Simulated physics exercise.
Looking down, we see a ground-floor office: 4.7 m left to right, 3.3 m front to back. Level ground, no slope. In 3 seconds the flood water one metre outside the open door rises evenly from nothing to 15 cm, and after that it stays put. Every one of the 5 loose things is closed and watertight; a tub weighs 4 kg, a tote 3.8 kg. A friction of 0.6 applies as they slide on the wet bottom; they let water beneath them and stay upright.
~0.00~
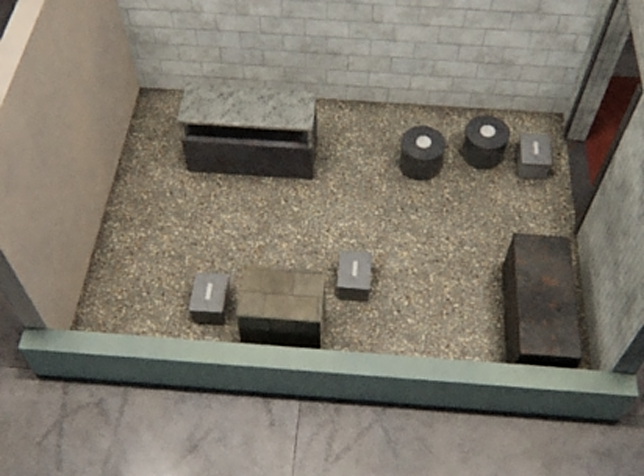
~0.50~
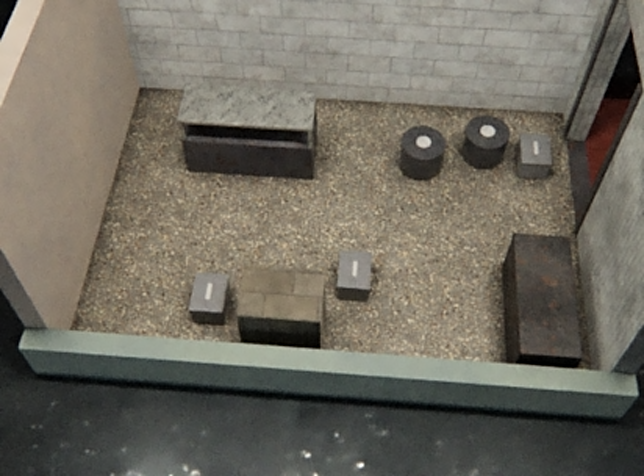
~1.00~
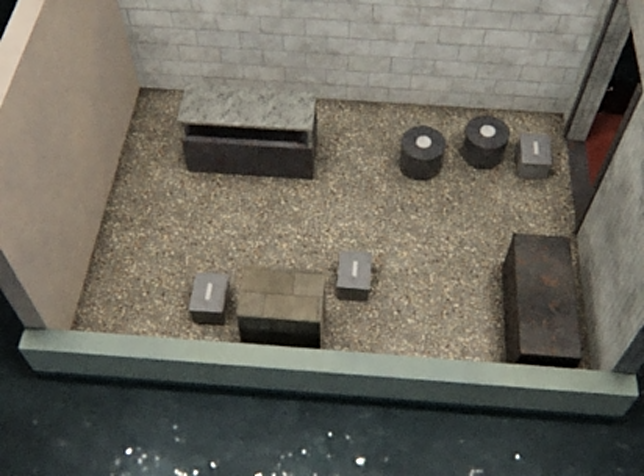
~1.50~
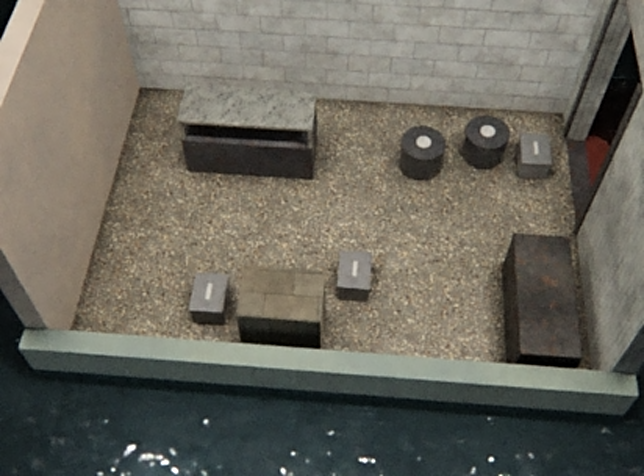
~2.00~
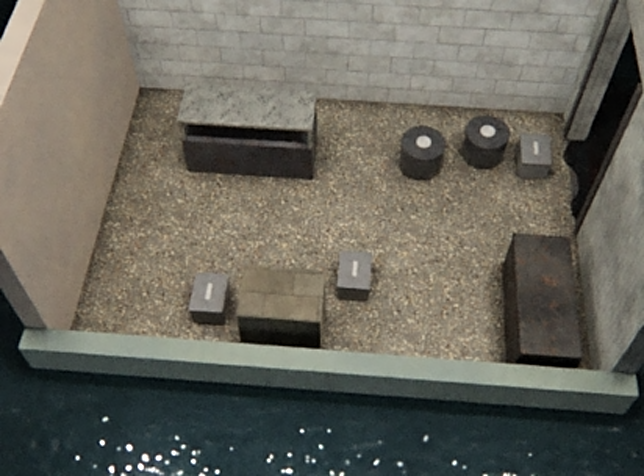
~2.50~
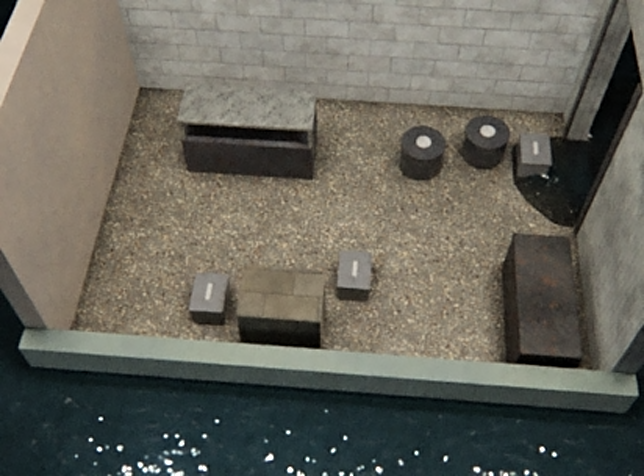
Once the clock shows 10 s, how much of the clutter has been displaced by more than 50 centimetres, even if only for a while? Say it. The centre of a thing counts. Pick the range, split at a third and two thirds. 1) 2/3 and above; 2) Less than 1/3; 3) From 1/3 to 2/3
1.
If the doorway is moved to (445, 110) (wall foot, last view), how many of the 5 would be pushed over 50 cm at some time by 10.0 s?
Count: 5.
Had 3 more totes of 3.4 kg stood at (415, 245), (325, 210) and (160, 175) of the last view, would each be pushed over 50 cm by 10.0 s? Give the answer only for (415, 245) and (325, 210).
Note: Item 1 above threshold; item 2 above threshold.
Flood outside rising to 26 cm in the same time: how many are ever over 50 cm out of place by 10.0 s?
That would give 5.
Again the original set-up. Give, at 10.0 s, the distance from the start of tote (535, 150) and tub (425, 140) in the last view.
They've ended up 400 cm and 300 cm away, in that order.
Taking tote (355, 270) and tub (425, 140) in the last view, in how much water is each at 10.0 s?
Around 5 cm and 8 cm.
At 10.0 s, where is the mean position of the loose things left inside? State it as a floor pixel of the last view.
Around (174, 256).
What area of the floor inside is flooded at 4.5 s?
About 5.5 m2.
After 3.5 s 0 of 5 are over 50 cm from their spots; 1 afloat.
After 4.5 s 2 of 5 are over 50 cm from their spots; 2 afloat.
After 7.0 s 3 of 5 are over 50 cm from their spots; 3 afloat.
After 10.0 s 5 of 5 are over 50 cm from their spots, and 5 have been at some point; 5 afloat.
